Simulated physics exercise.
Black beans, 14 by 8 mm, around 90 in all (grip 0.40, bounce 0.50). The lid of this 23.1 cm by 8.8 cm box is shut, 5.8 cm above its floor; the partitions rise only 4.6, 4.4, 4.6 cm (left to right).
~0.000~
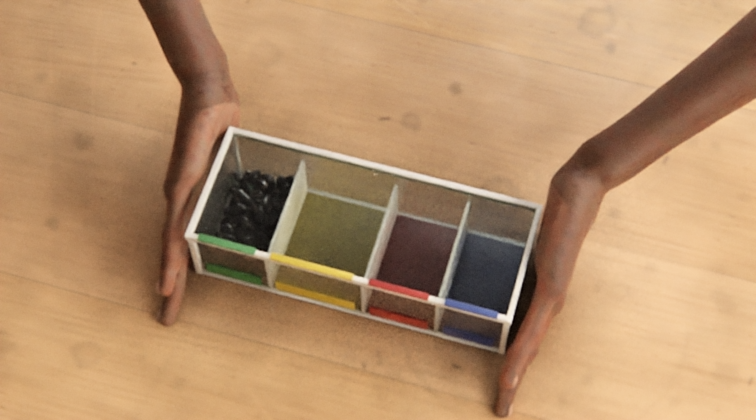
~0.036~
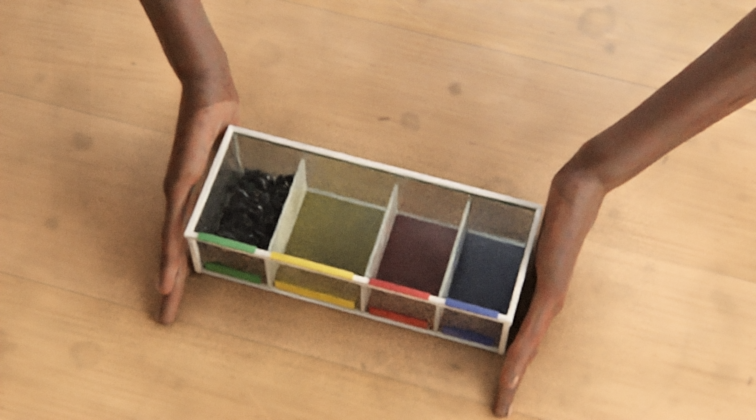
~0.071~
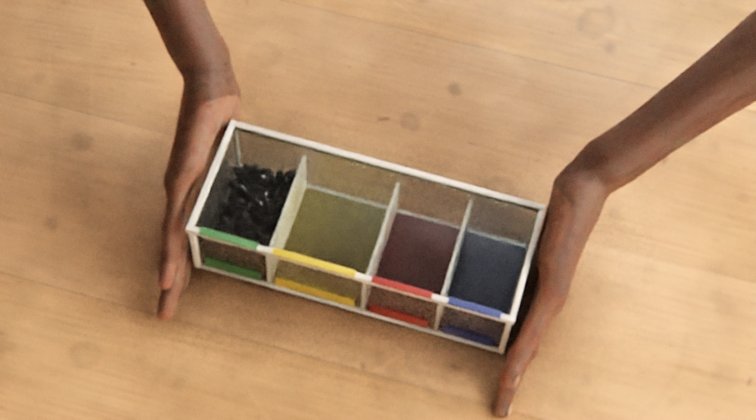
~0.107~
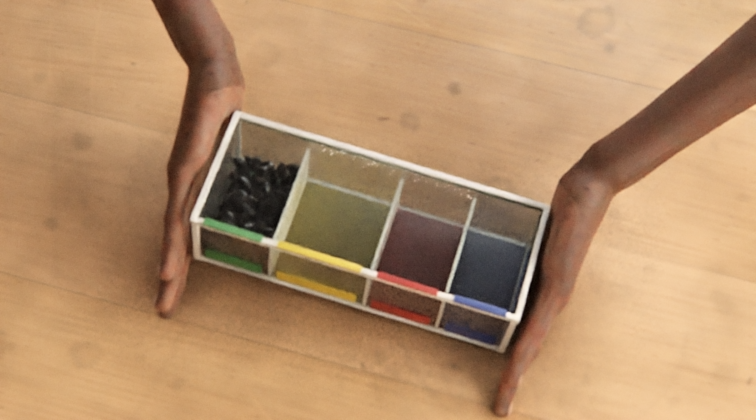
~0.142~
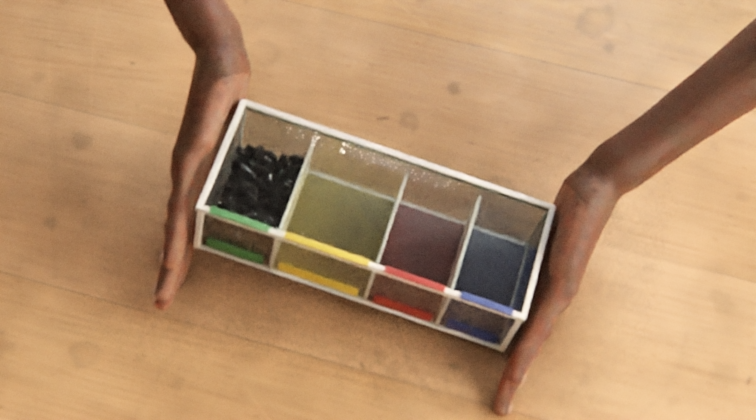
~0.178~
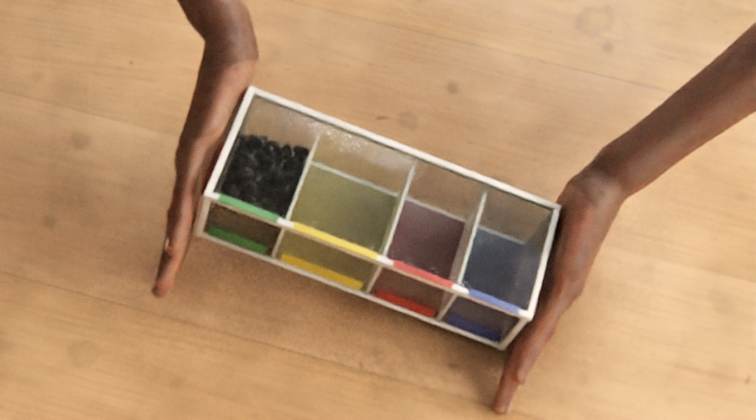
A clear, white-edged box with four compartments, marked green, yellow, red and blue from left to right, sits between two hands on a pale wooden surface, seen from above. Black beans fill part of the green-marked compartment at the left, while the other three are empty. The hands stay pressed to the ends as the left one raises its side, slowly then faster, tilting the box while the view stays still.
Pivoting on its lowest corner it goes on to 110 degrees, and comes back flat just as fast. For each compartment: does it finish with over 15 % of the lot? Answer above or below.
Red: Below, blue: Below, green: Above, yellow: Below.
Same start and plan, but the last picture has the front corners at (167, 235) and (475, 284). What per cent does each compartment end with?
Red 0; blue 0; green 100; yellow 0.
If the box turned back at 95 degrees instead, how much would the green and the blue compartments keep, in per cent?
In that case green 70, blue 5.
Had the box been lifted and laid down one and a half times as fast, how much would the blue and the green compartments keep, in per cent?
Then: Blue 5, green 85.
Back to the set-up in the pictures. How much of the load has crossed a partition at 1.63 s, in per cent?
About 15 per cent.
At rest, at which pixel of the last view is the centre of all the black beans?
Near (273, 213).
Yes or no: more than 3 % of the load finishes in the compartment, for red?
Red no.
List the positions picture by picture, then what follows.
Box tilt 0 degrees, front corners at (192, 234) and (506, 317); green 100 %, in the first picture.
Box tilt 1 degrees, front corners at (192, 233) and (507, 317), in the second picture.
Box tilt 2 degrees, front corners at (193, 228) and (510, 317), in the third picture.
Box tilt 6 degrees, front corners at (197, 219) and (515, 316), lowest corner right back, in the fourth picture.
Box tilt 10 degrees, front corners at (203, 206) and (521, 315), lowest corner right back, in the fifth picture.
Box tilt 14 degrees, front corners at (211, 194) and (527, 314), lowest corner right back; green 100 %. The box's pace is about 115 degrees a second, in the sixth picture.
After 1.05 s, tilt 110 degrees; red 5 %, green 90 %, yellow 5 %.
After 1.63 s, tilt 50 degrees; blue 10 %, green 85 %, yellow 5 %.
After 2.27 s, tilt 0 degrees; blue 10 %, green 80 %, yellow 10 %.
In the end, at 2.7 s, red 0 %, blue 10 %, green 80 %, yellow 10 %.
